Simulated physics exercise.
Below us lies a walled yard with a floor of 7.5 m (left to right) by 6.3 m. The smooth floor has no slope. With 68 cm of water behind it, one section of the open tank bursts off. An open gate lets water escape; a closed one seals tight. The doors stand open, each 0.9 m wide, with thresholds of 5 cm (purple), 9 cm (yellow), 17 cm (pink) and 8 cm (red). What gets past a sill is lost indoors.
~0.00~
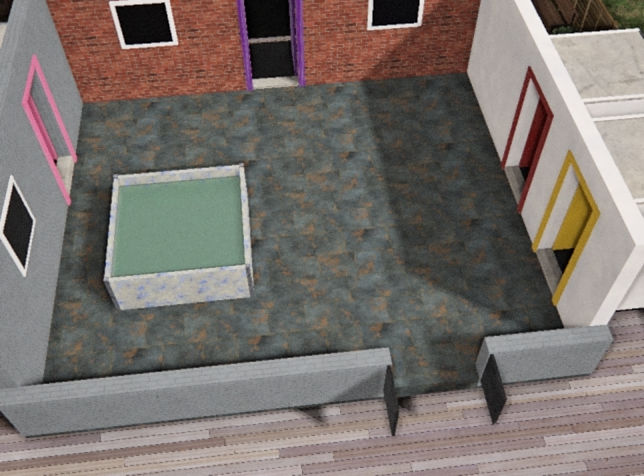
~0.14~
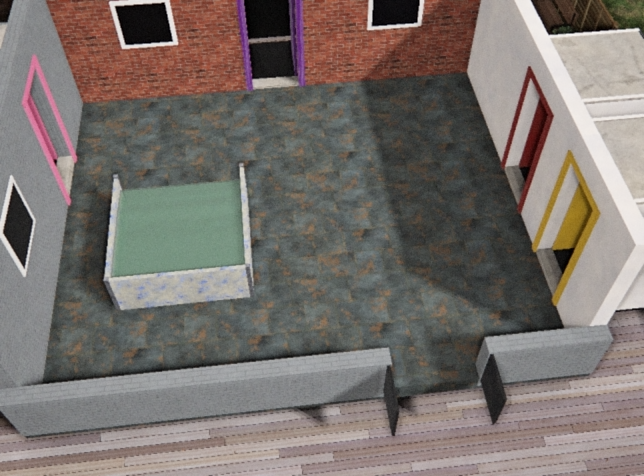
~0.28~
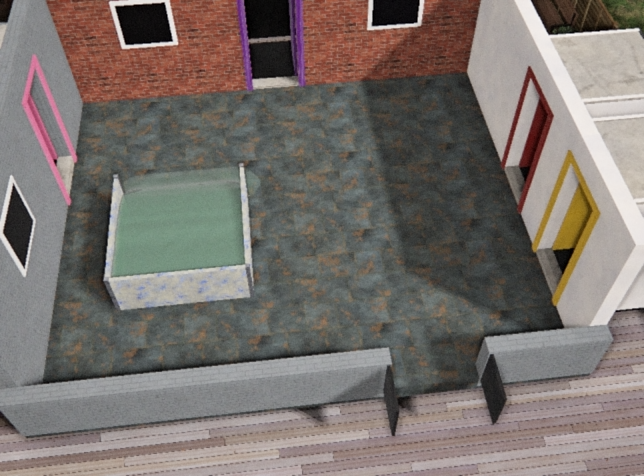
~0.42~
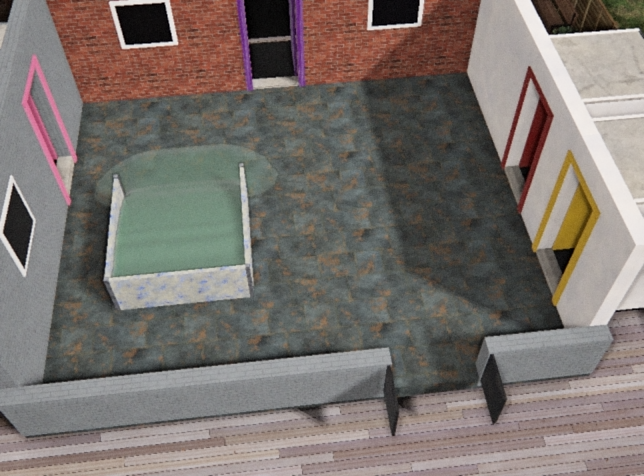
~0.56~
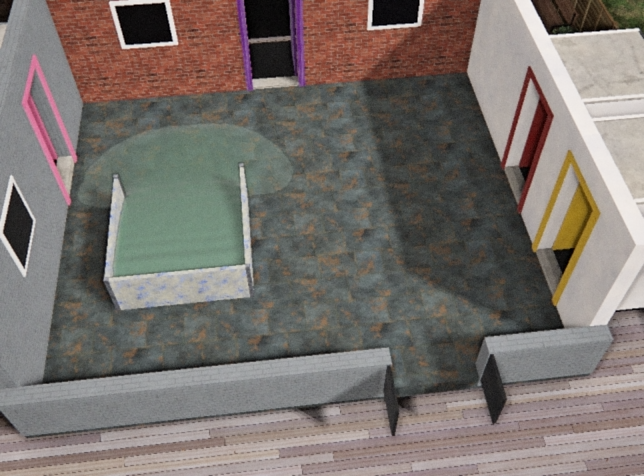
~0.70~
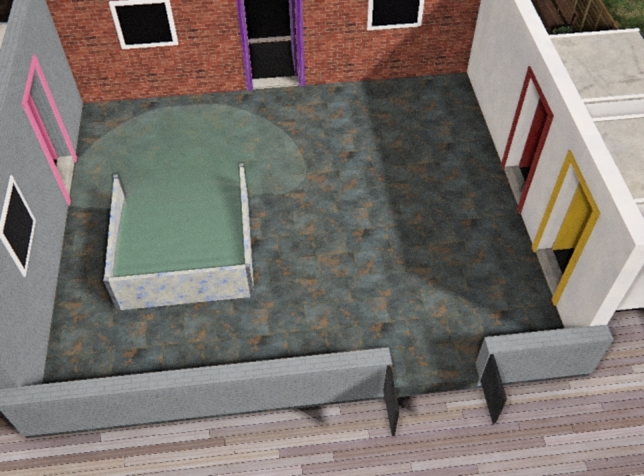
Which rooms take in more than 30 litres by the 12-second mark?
Door by door: At the purple door it exceeds the limit; at the yellow door it does not reach the limit; at the pink door it keeps below the limit; at the red door it keeps below the limit.
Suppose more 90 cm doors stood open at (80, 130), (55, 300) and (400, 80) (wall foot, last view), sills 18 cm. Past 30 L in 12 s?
In that order: Past it, under, under.
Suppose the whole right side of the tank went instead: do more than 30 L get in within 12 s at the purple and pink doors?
Against that limit: Purple under, pink under.
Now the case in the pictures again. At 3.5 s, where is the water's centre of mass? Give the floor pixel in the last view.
Around (207, 149).
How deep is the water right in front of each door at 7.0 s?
In cm: Purple 7, yellow 5, pink 7, red 9.
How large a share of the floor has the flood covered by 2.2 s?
Some 30 per cent of it.
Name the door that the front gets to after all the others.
It is the yellow one.
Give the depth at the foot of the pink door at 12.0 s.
Some 5.5 cm.
After 1.4 s water covers 25 % of the floor and is deepest (40 cm) near (187, 102); purple door 14 cm at the sill, 6 L in, yellow door not reached, pink door 8 cm at the sill, 0 L in, red door not reached.
After 2.2 s water covers 30 % of the floor and is deepest (46 cm) near (84, 104); purple door 19 cm at the sill, 60 L in, yellow door not reached, pink door 6 cm at the sill, 0 L in, red door not reached.
After 3.5 s water covers 40 % of the floor and is deepest (24 cm) near (92, 110); purple door 13 cm at the sill, 129 L in, yellow door not reached, pink door 18 cm at the sill, 1 L in, red door not reached.
After 7.0 s water covers 80 % of the floor and is deepest (15 cm) near (40, 410); purple door 7 cm at the sill, 170 L in, yellow door 5 cm at the sill, 0 L in, pink door 7 cm at the sill, 2 L in, red door 9 cm at the sill, 0 L in.
After 12.0 s water covers 95 % of the floor and is deepest (10 cm) near (563, 353); purple door 5 cm at the sill, 172 L in, yellow door 9 cm at the sill, 0 L in, pink door 5 cm at the sill, 2 L in, red door 5 cm at the sill, 2 L in.
